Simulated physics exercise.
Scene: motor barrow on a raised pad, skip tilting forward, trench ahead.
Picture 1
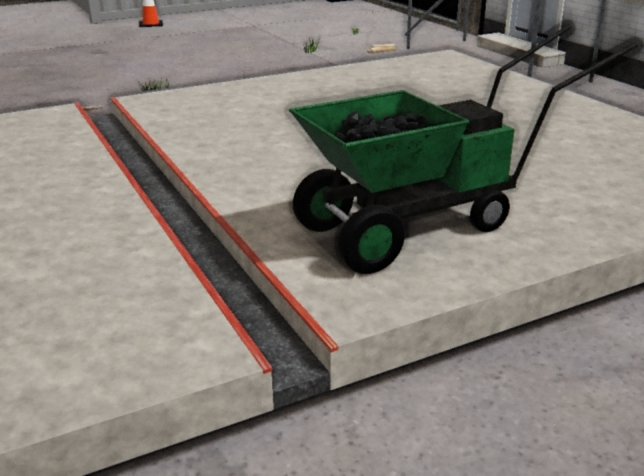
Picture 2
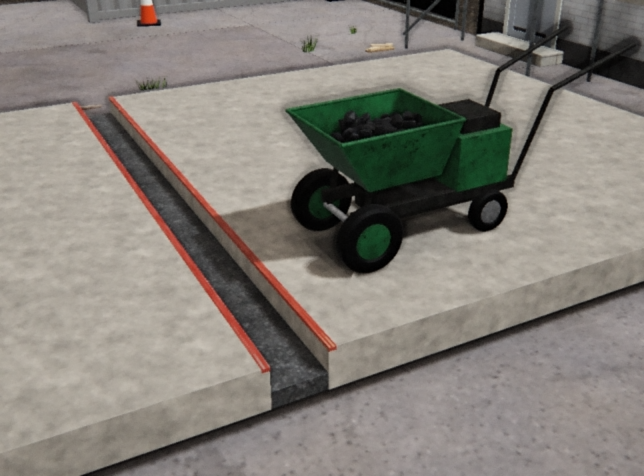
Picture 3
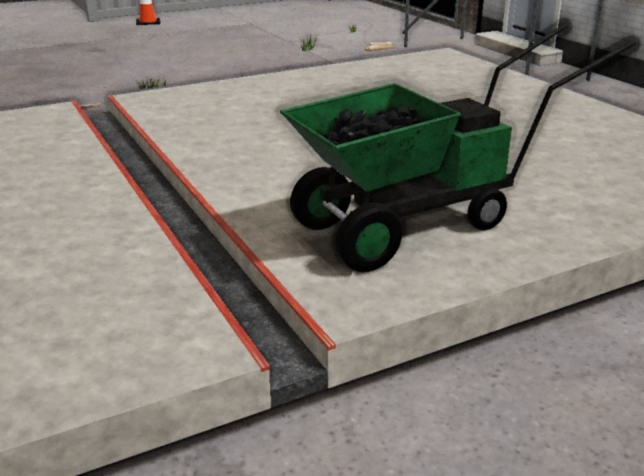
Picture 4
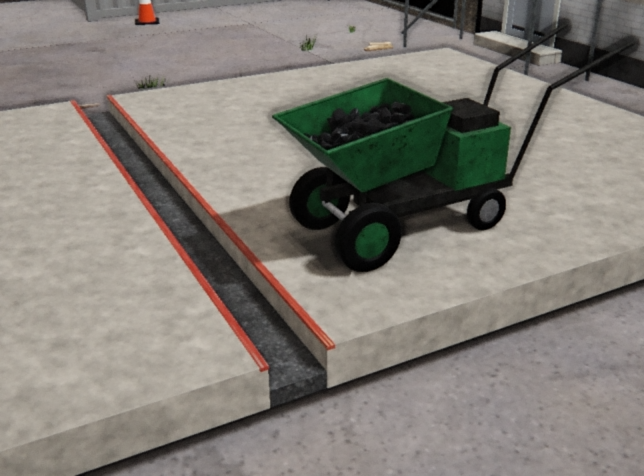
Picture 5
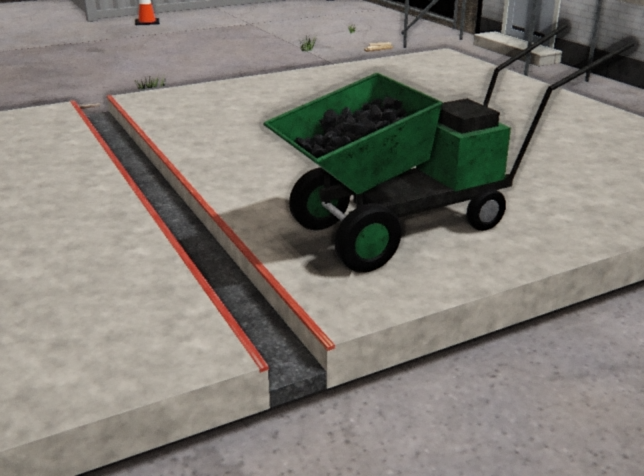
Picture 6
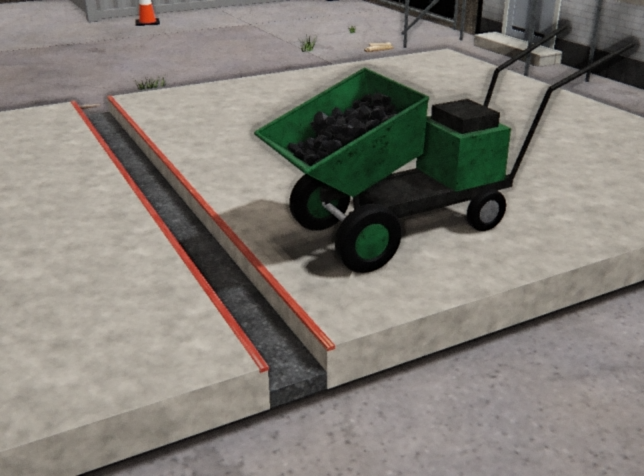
Green motor barrow standing on a raised concrete pad, its skip of dark lumps gradually tilting forward beside a red-edged trench.
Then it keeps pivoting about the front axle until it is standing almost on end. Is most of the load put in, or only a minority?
The majority.
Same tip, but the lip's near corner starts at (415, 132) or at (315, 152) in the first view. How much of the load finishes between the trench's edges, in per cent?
Around 30 % the first time and around 10 % the second.
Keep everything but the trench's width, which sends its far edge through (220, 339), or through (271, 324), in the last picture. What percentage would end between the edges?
Result, try 1: 100 in a hundred; try 2: 20 in a hundred.
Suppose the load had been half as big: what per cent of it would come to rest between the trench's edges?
Share: Approx. 100 per cent.
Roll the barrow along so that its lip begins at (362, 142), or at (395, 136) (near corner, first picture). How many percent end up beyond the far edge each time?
The first stop gives 0 per cent; the second gives 0 per cent.
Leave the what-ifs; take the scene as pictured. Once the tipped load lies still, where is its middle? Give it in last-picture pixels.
At about (228, 287).
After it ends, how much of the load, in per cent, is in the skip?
About 5 per cent.
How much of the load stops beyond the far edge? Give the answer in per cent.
Roughly 15 percent.
Just after the last frame, skip tipped steeply; every one in the skip.
A moment on, skip tipped right over; the larger part in the skip; roughly a quarter in or heaped over the trench; just a few beyond it; just a few falling.
Further on, skip tipped right over; roughly a quarter in the skip; roughly two thirds in or heaped over the trench; about a tenth beyond it.
When it is over, skip tipped right over; about a tenth in the skip; the larger part in or heaped over the trench; about a tenth beyond it.
